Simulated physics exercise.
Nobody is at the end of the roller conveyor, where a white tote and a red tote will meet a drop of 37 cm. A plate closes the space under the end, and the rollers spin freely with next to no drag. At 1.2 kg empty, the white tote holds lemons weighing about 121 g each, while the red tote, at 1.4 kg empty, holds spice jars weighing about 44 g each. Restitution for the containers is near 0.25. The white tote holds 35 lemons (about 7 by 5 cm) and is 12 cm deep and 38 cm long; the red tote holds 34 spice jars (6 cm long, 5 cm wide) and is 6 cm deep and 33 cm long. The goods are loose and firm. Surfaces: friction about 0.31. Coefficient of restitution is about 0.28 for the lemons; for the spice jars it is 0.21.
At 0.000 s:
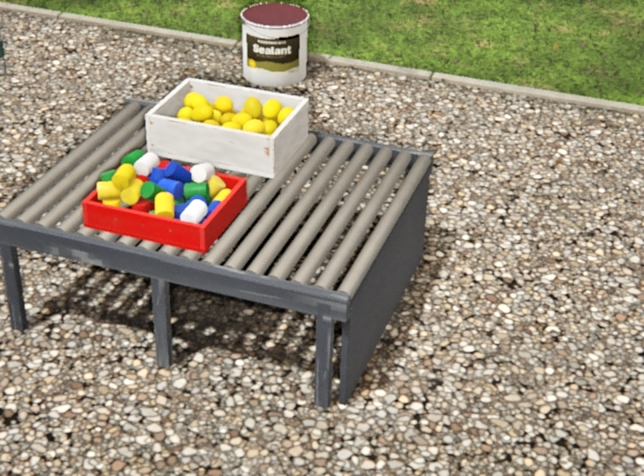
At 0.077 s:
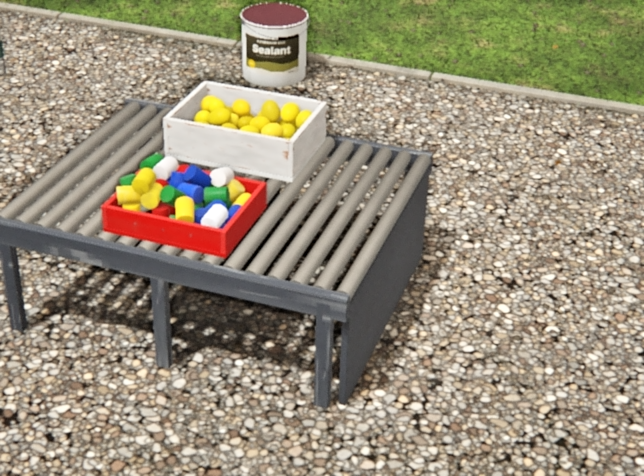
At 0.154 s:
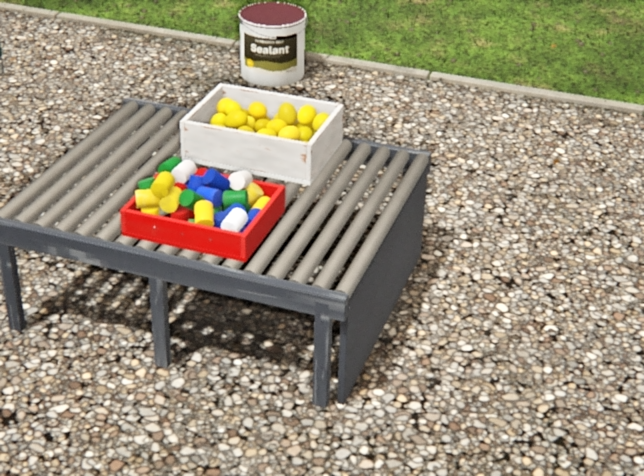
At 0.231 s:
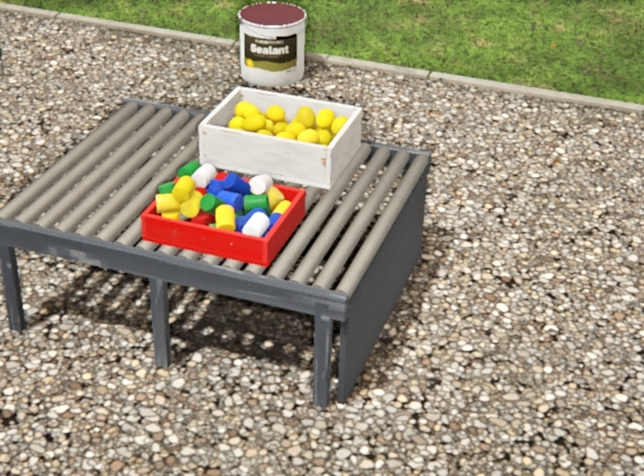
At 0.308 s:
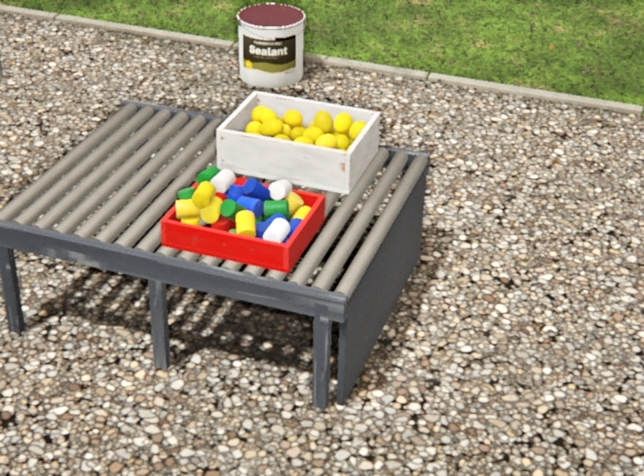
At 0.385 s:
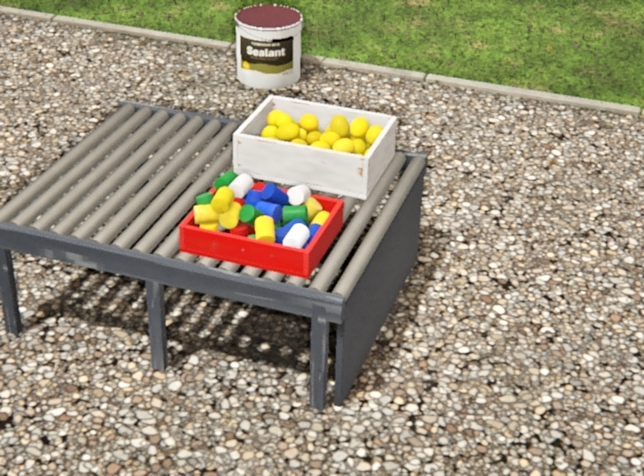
On a gravel yard beside grass, a white tote of lemons and a red tote of colourful pieces sliding right along a roller conveyor.
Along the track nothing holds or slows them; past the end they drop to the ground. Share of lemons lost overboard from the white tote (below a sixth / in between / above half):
Below a sixth.
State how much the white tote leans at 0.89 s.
10 degrees.
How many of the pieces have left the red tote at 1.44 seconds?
Out by then, roughly: Red tote 12.
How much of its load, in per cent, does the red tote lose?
Lost from the red tote: 40 percent.
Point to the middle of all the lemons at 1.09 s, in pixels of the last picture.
They're centred near (493, 255).
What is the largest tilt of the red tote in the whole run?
50°.
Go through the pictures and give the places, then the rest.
In the first frame (places track the rim corner closest to us here), white tote (270, 137); red tote (200, 226); 36 cm to the end; all still inside.
In the second frame, white tote (289, 141); red tote (221, 230); 30 cm to the end.
In the third frame, white tote (307, 144); red tote (241, 234); 24 cm to the end.
In the fourth frame, white tote (327, 148); red tote (263, 239); 18 cm to the end.
In the fifth frame, white tote (346, 152); red tote (285, 245); 12 cm to the end.
In the sixth frame, white tote (364, 157); red tote (304, 251); 6 cm to the end; all still inside.
After 0.46 s, the overhang begins.
After 0.89 s, the white tote leans 8° with 0 of 35 out and the red tote leans 9° with 0 of 34 out.
After 1.09 s, the white tote leans 48° with 0 of 35 out and the red tote leans 48° with 8 of 34 out.
After 1.44 s, the white tote is level with 0 of 35 out and the red tote is level with 12 of 34 out.
When it is over (at 1.63 s), the white tote is level with 0 of 35 out and the red tote is level with 12 of 34 out. Asked share, 0 of 35, 0 per cent.
